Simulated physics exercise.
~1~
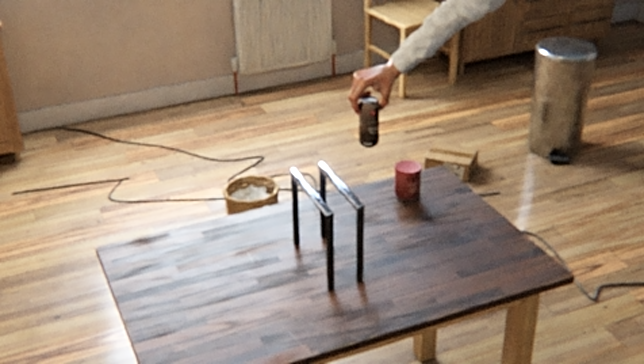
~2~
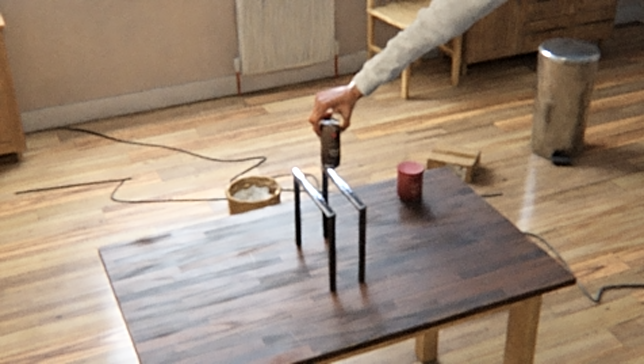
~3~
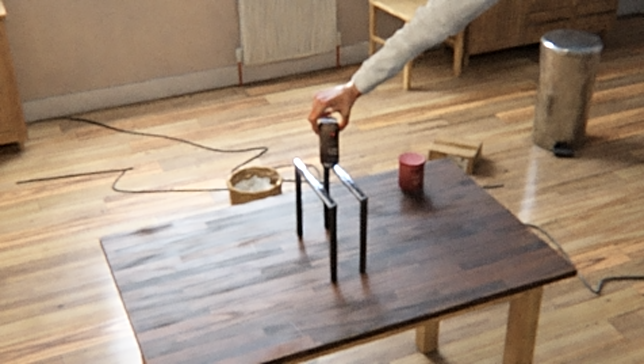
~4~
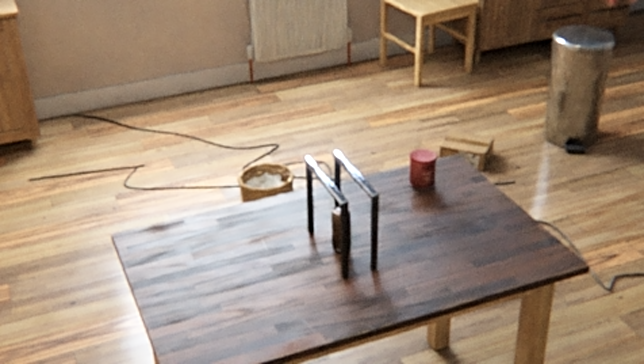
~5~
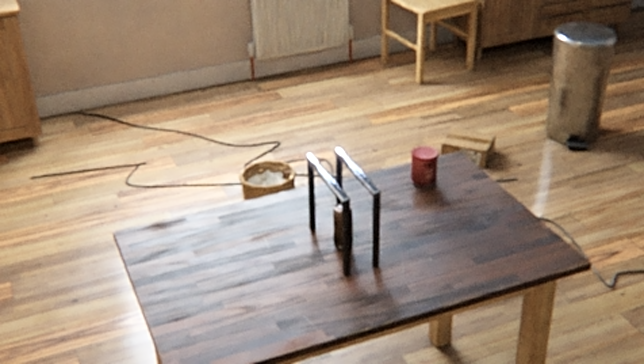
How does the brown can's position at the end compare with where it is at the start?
At the start the brown can is held in the air above the table, up and to the right of the stand's gap. By the end it is lower and a little farther left, upright on the tabletop between the stand's two rails.
